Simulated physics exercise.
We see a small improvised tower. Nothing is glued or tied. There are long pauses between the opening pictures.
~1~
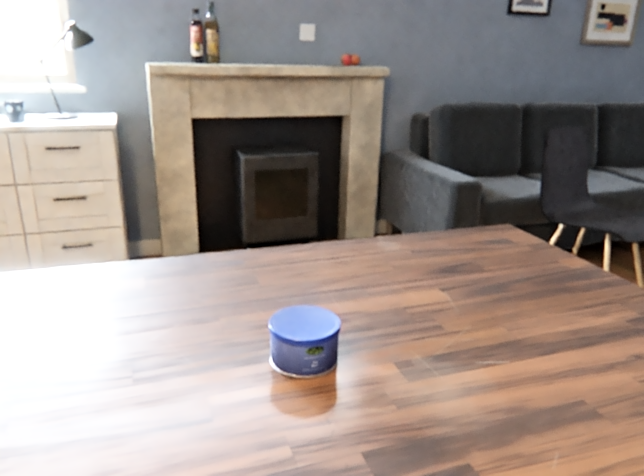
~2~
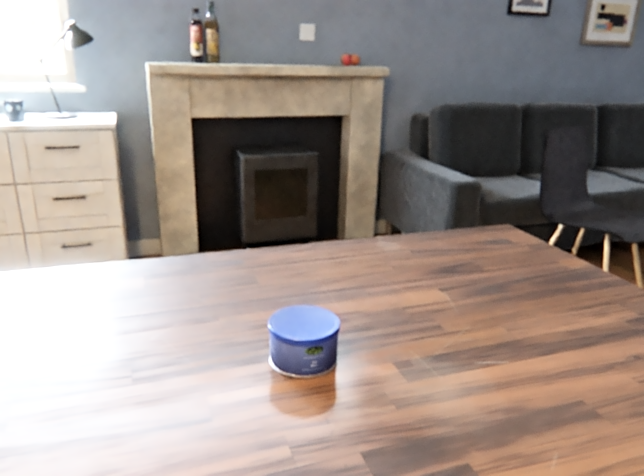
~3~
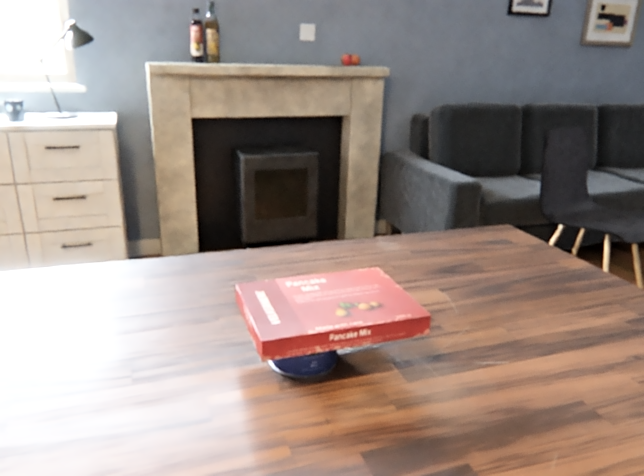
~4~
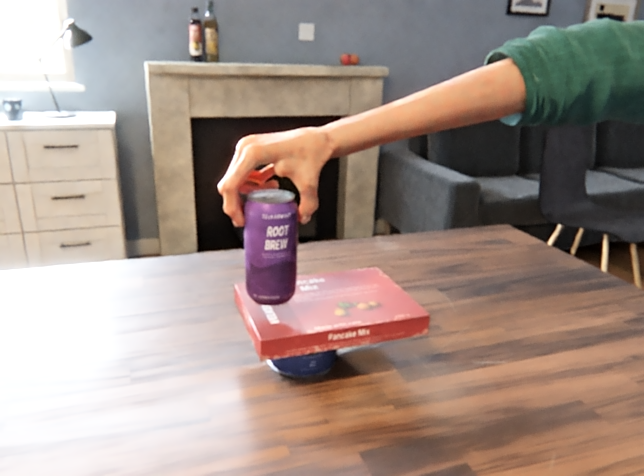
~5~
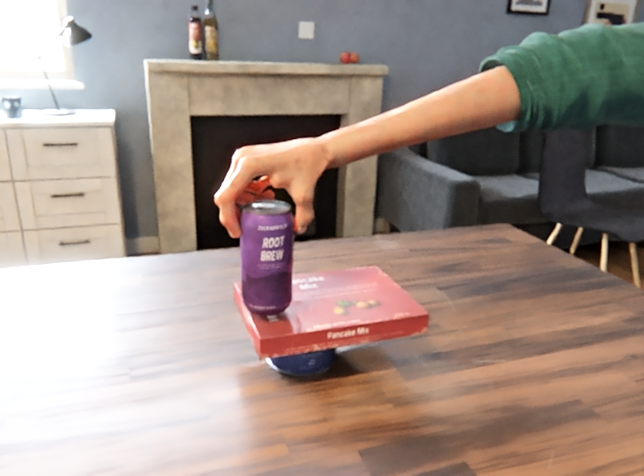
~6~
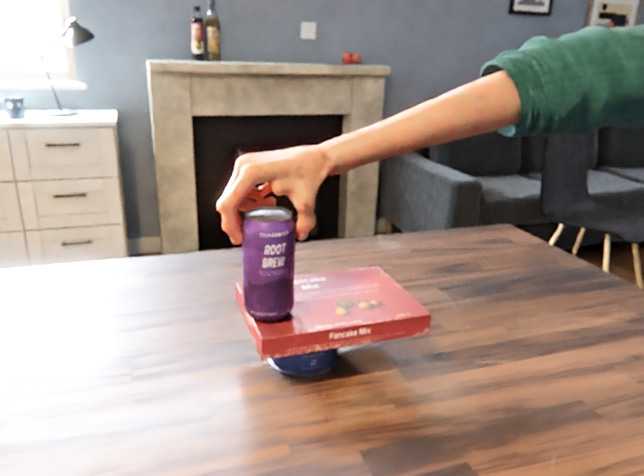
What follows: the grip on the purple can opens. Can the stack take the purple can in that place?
It stays up.
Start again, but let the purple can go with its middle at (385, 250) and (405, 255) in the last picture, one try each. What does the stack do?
In the first case it loses its balance; in the second case it gives way.
Then, 0.20 s past the last view, nothing moves.
Then, 0.40 s past the last view, purple can resting near (269, 266).
Finally, all 3 still in place. Final places as the last picture's camera would see them, purple can near (269, 266). The stack keeps its balance.
